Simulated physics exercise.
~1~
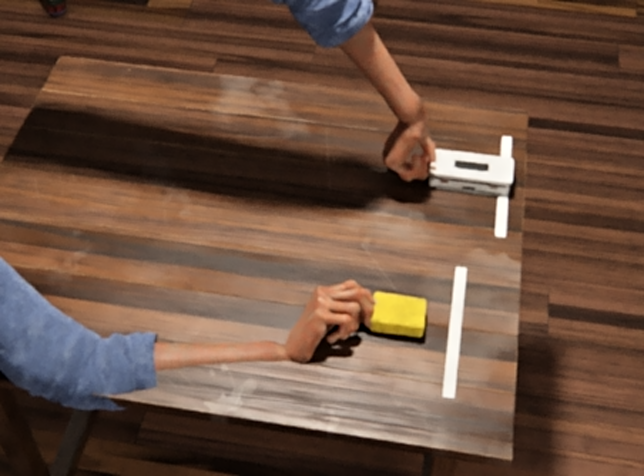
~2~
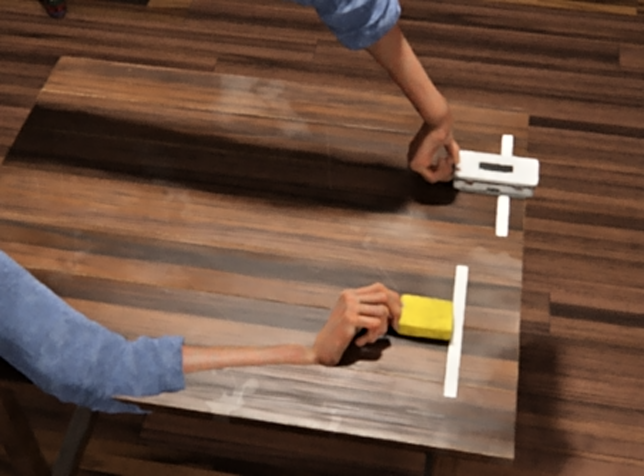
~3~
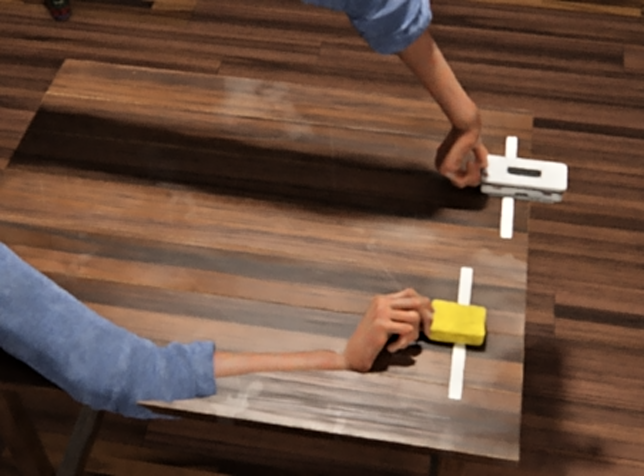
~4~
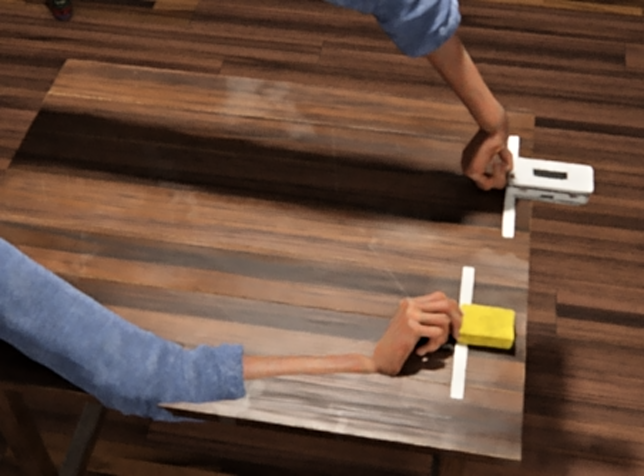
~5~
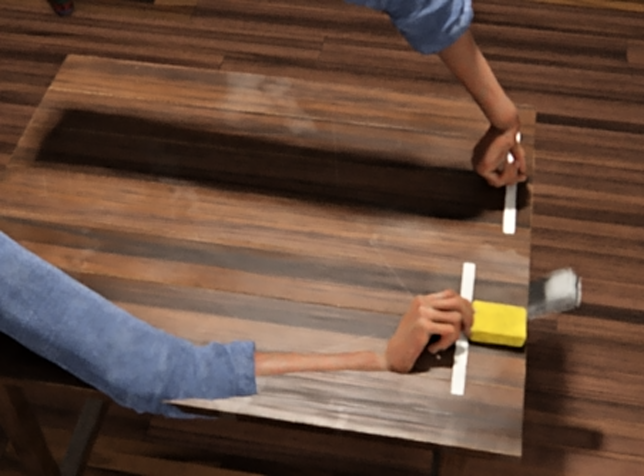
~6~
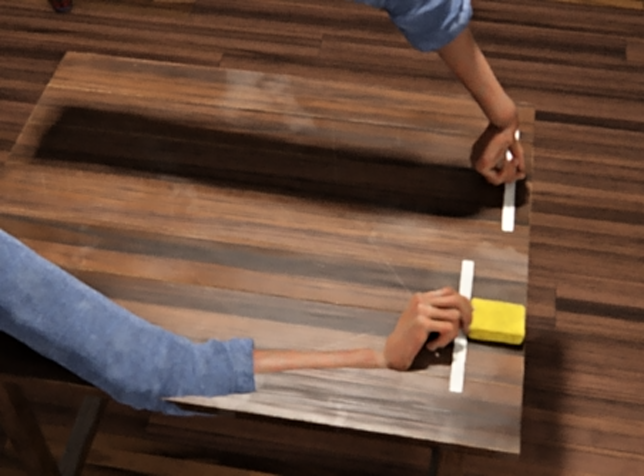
In this clip, two hands push a white case and a yellow sponge rightward across a wooden table past white tape strips, until the case tips off the right edge and drops out of view while the sponge stays on the tabletop near the edge.
